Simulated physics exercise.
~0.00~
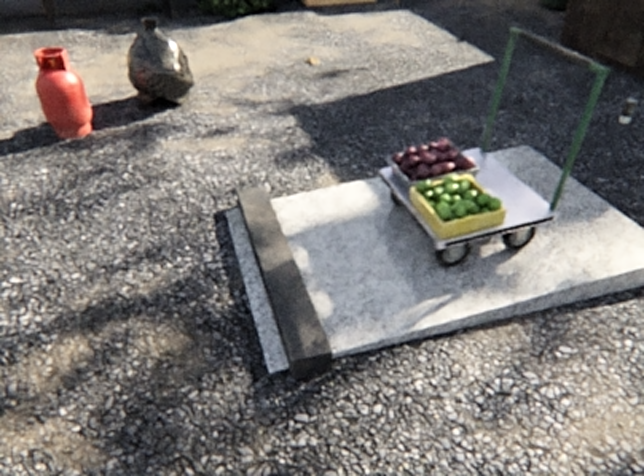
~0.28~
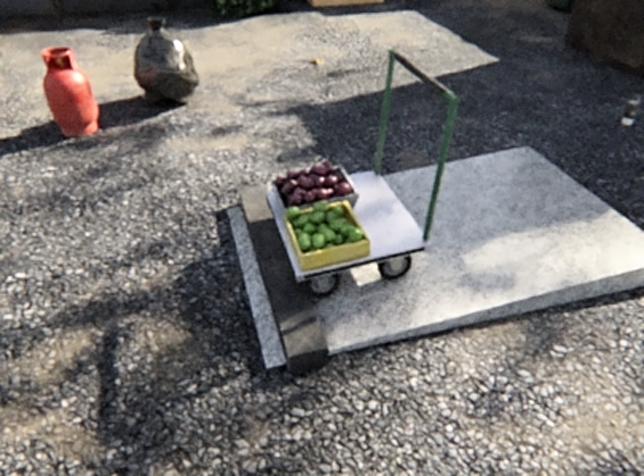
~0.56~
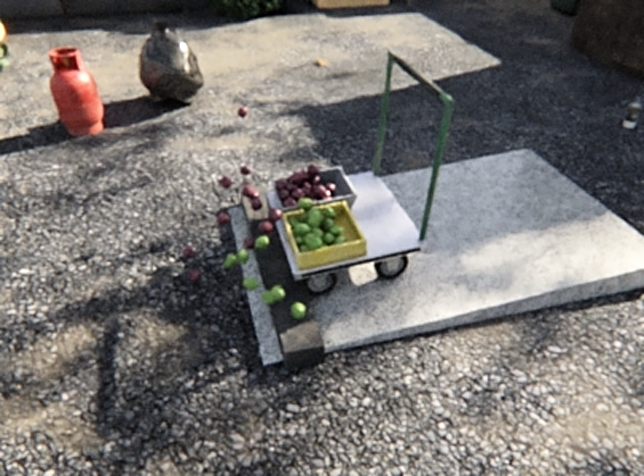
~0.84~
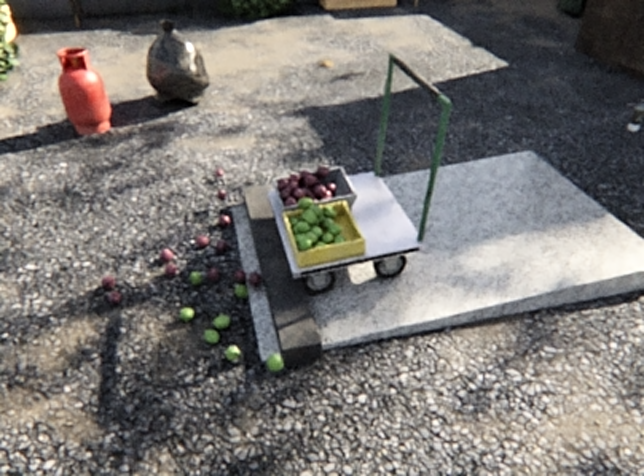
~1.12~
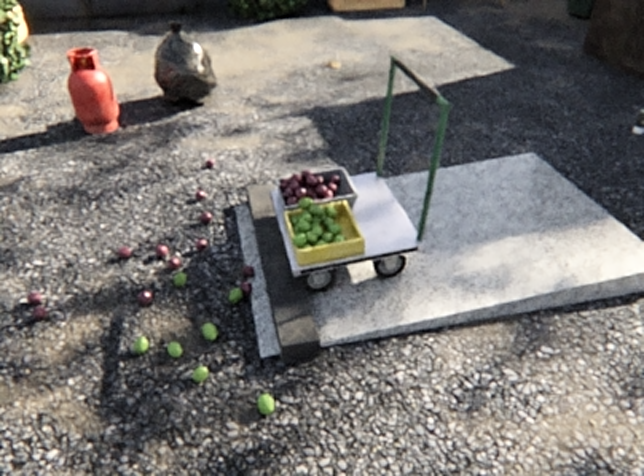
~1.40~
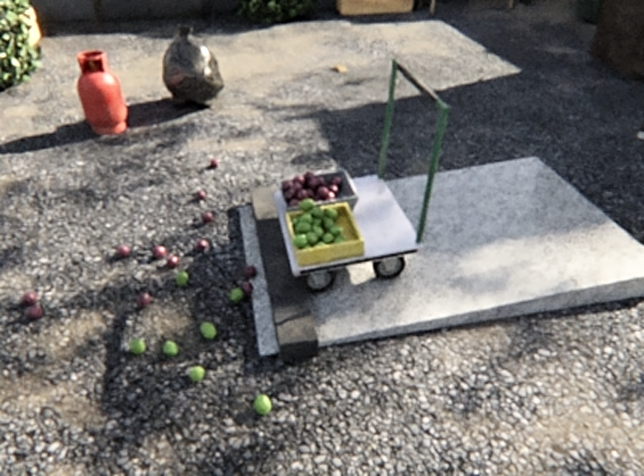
The video shows a trolley carrying a yellow box of limes and a grey box of red onions roll left down a ramp and stop at a dark kerb, flinging some of both onto the gravel, where they scatter and settle while the boxes stay aboard, still partly filled.
